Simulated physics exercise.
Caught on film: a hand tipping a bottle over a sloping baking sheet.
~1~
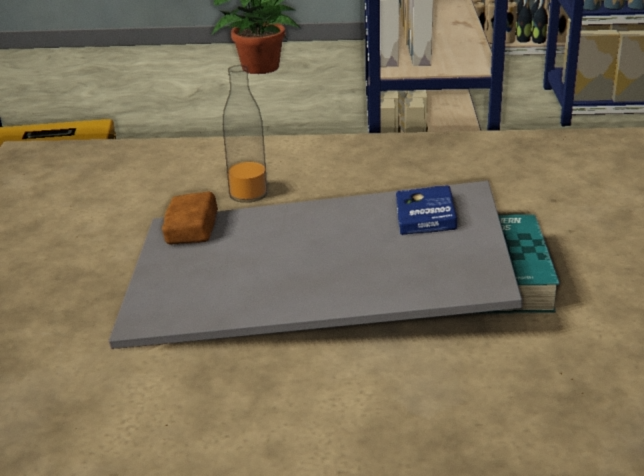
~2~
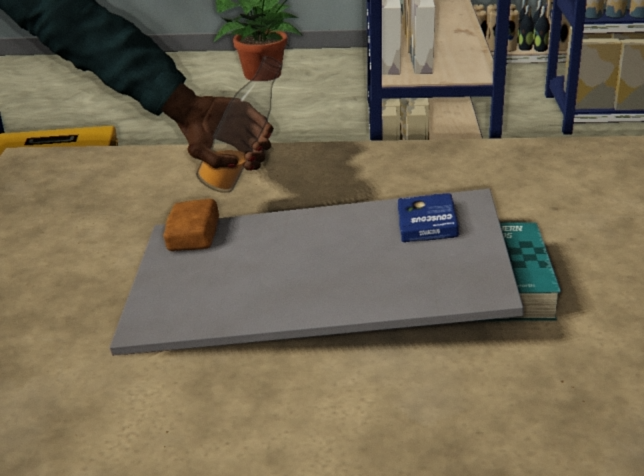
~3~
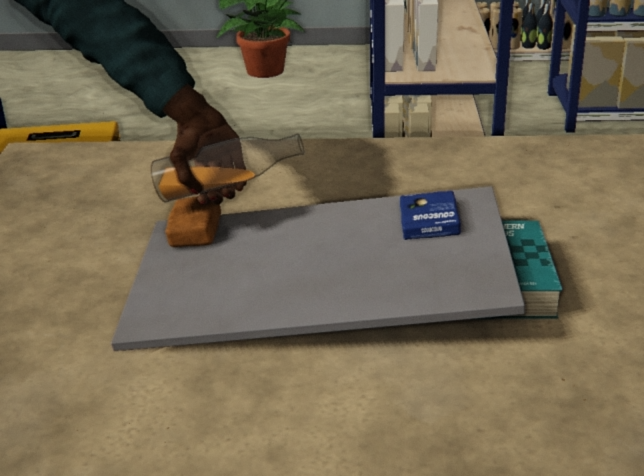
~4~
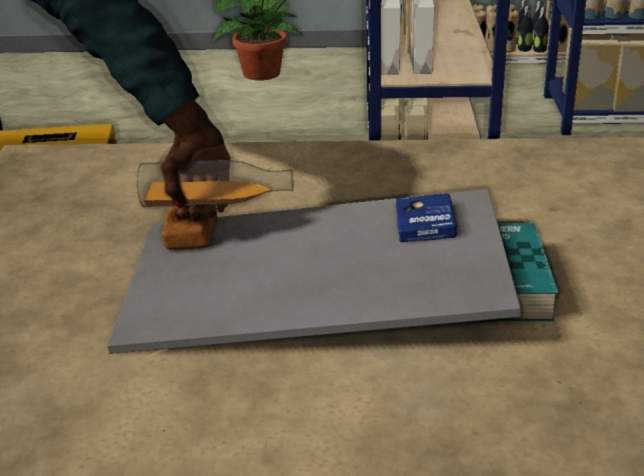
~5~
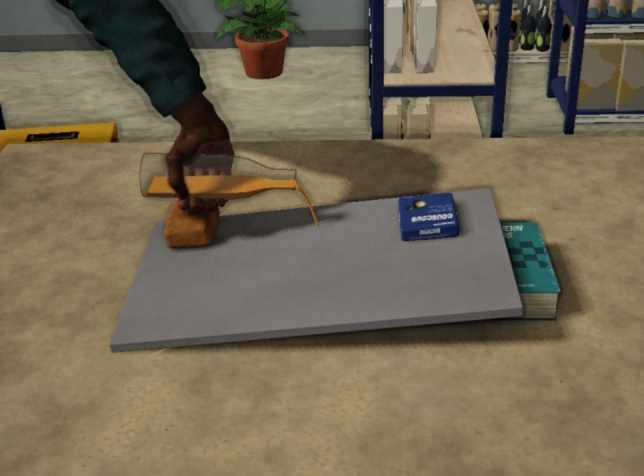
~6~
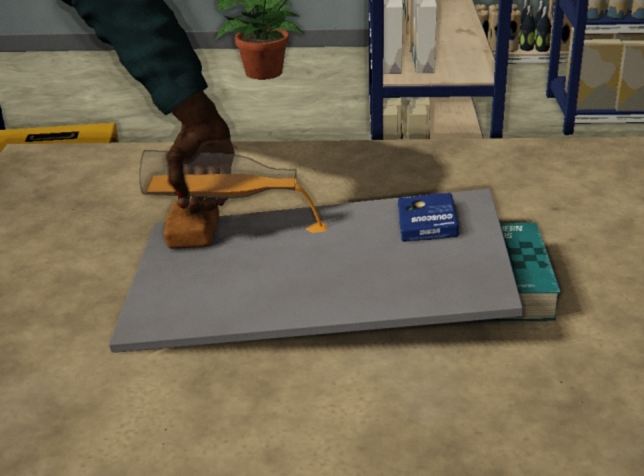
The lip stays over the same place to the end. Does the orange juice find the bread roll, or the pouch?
On the left the bread roll gets wet, on the right the pouch stays dry.
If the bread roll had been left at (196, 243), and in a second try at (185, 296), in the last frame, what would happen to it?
First it is reached, then it escapes.
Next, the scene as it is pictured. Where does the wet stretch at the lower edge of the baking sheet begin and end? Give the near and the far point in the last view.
Between (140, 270) and (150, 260).
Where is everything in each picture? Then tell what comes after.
The baking sheet slopes down to the left; bottle (243, 131) nearly empty; bread roll (190, 218); pouch (426, 209), in the first picture.
Bottle (244, 122) tipped 30° with all of its load; bread roll (192, 225), in the second picture.
Bottle (232, 162) tipped 75° with all of its load; pouch (429, 214), in the third picture.
The baking sheet slopes down to the left; bottle (219, 183) tipped 90° with all of its load; bread roll (190, 224), in the fourth picture.
The first of it lands; bottle (222, 177) tipped 95° with all of its load; pouch (428, 216), in the fifth picture.
The first of it lands; bottle (222, 176) tipped 95° with nearly all of its load; bread roll (192, 223); pouch (427, 217), in the sixth picture.
A moment on, it runs down to the left; the bread roll is untouched; the pouch is untouched.
Further on, it runs down to the left and off the end; the bread roll is reached; the pouch is untouched.
When it is over, it runs down to the left and off the end; the bread roll is reached; the pouch is untouched.
